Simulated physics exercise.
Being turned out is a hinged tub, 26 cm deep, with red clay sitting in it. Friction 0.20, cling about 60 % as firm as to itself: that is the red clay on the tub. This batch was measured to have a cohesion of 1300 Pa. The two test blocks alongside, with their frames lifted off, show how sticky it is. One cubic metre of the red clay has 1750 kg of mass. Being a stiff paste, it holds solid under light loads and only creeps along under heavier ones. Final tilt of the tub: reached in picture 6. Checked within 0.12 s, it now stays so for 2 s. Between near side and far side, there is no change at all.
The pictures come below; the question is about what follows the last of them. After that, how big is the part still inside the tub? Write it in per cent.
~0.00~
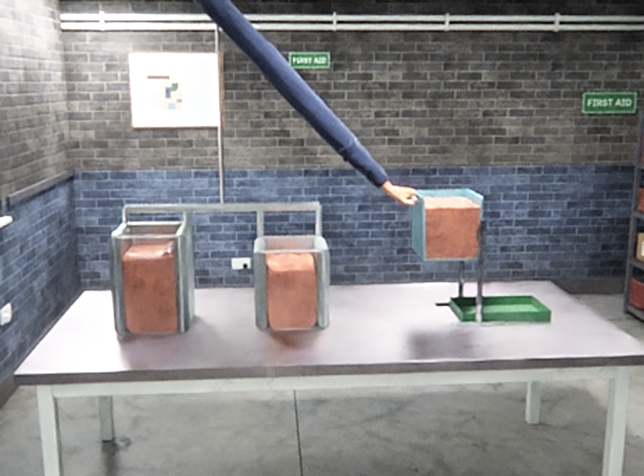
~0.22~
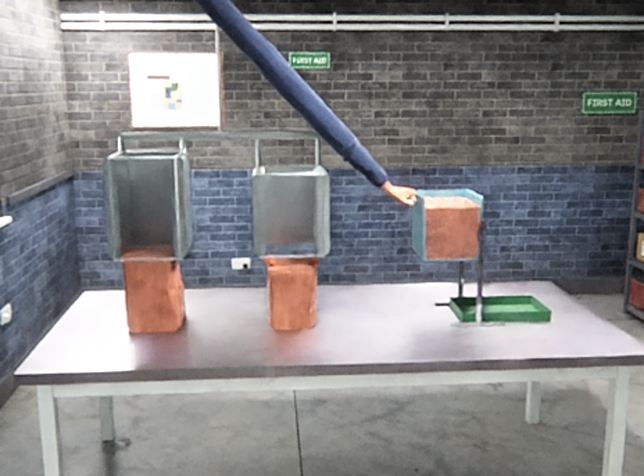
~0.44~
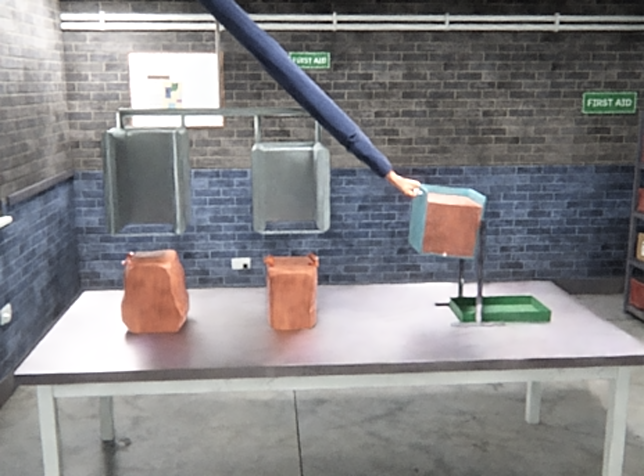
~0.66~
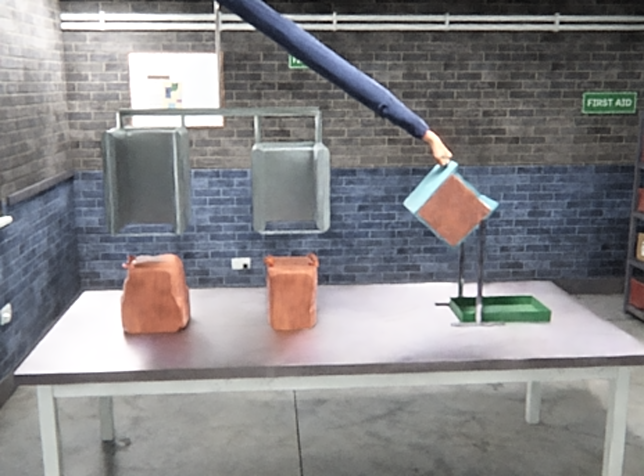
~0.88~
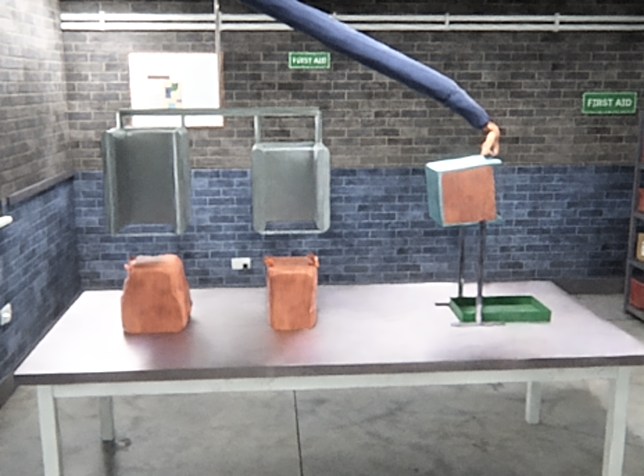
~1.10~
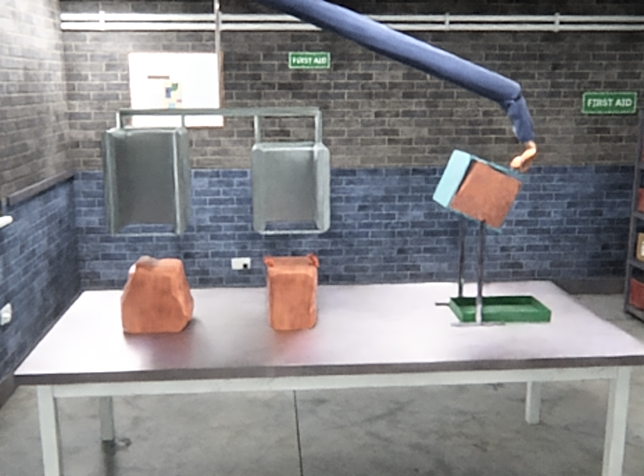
I would say roughly 9 per cent is still inside.
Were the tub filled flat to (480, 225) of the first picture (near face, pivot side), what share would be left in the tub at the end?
12 %.
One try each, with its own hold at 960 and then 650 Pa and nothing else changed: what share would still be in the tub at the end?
Respectively 8 % and 12 %.
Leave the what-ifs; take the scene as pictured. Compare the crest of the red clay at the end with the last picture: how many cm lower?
Roughly 15 cm.
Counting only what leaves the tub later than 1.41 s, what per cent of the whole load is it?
Roughly 30 per cent of the load.
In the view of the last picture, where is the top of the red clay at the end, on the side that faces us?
(458, 198).
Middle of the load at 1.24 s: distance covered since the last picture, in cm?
Roughly 6 cm.
After 1.24 s, the tub is at 113 degrees and holds 81 %.
After 1.41 s, the tub is at 113 degrees and holds 38 %.
After 1.58 s, the tub is at 113 degrees and holds 21 %.
After 1.75 s, the tub is at 113 degrees and holds 9 %.
After 3.10 s, at the end, the tub is at 113 degrees and holds 9 %.
